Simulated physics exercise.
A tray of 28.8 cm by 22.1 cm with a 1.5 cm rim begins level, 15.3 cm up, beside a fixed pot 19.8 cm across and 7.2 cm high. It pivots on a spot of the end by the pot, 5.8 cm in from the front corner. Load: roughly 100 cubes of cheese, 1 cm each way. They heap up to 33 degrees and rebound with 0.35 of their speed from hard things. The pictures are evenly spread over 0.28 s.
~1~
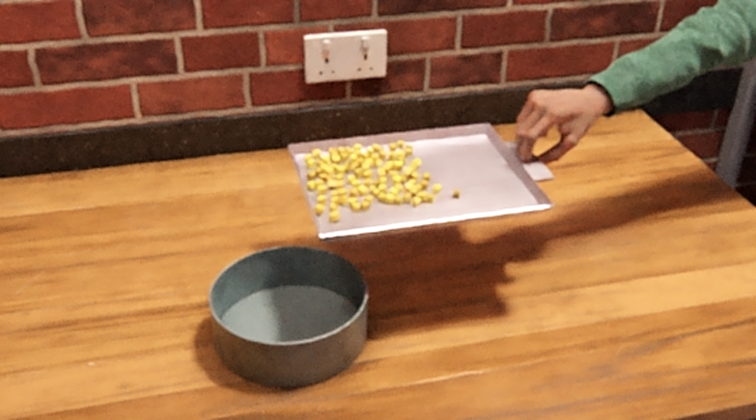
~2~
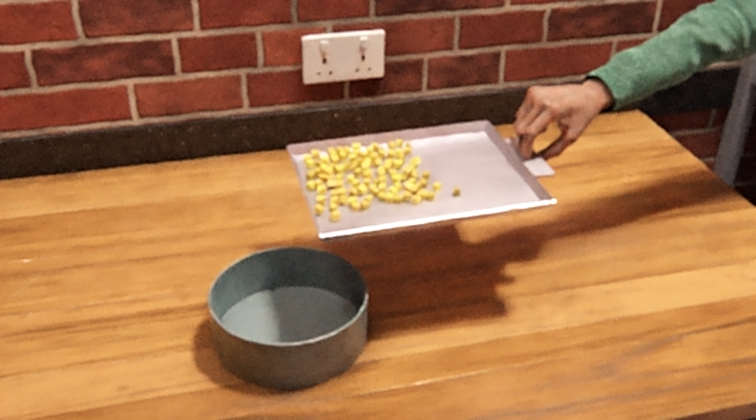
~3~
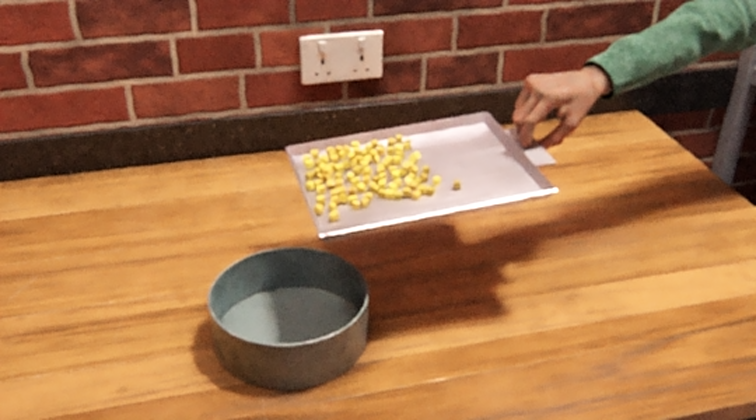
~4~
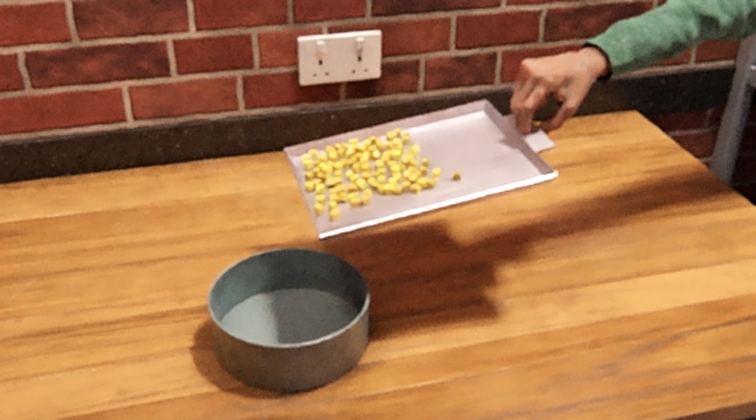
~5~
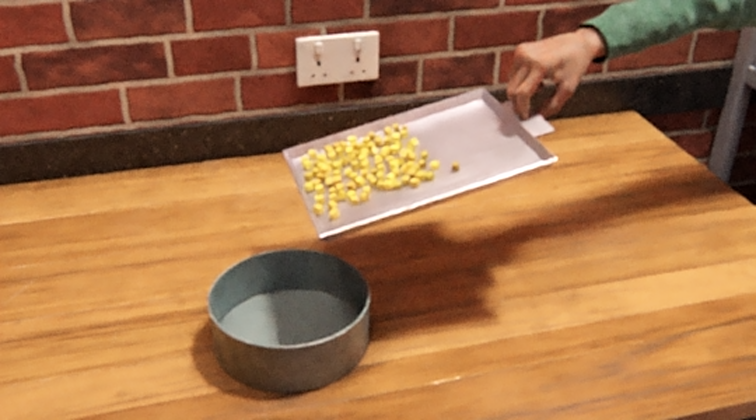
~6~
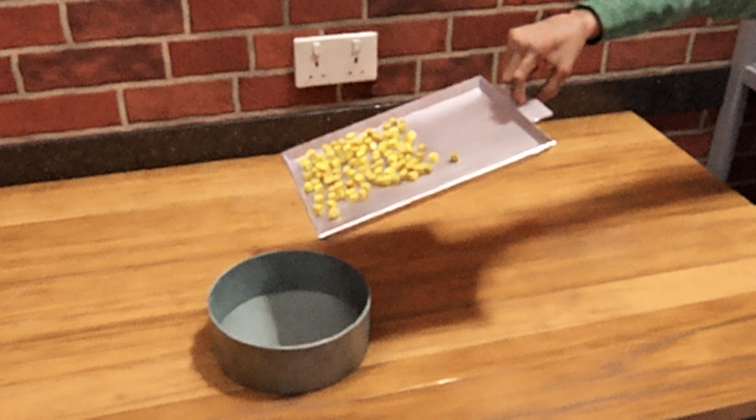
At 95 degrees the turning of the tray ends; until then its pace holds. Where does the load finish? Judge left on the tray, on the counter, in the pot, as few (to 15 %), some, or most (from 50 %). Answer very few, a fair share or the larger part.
Left on the tray: Very few; on the counter: The larger part; in the pot: A fair share.
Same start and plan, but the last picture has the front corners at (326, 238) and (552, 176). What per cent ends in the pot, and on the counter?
Pot 100, counter 0.
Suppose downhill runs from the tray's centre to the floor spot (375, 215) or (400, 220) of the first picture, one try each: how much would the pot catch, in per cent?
About 100 and 75 per cent.
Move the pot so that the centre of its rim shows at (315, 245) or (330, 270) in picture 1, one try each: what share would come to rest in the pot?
About 75 and 40 per cent.
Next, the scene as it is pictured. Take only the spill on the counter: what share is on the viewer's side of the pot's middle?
Some 0 per cent.
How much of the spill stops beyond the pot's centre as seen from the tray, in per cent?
Roughly 50 per cent.
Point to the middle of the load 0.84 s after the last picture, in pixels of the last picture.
At about (296, 187).
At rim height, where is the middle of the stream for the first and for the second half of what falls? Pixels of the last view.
At about (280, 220), then at (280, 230).
Then, 0.51 s after the last picture, tilt 54 degrees; the tray holds 100 %, the pot 0 %.
Then, 0.84 s after the last picture, tilt 78 degrees; the tray holds 60 %, the pot 10 %.
Then, 1.28 s after the last picture, tilt 95 degrees; the tray holds 0 %, the pot 30 %.
In the end, tray 0 %, counter 70 %, pot 30 %.
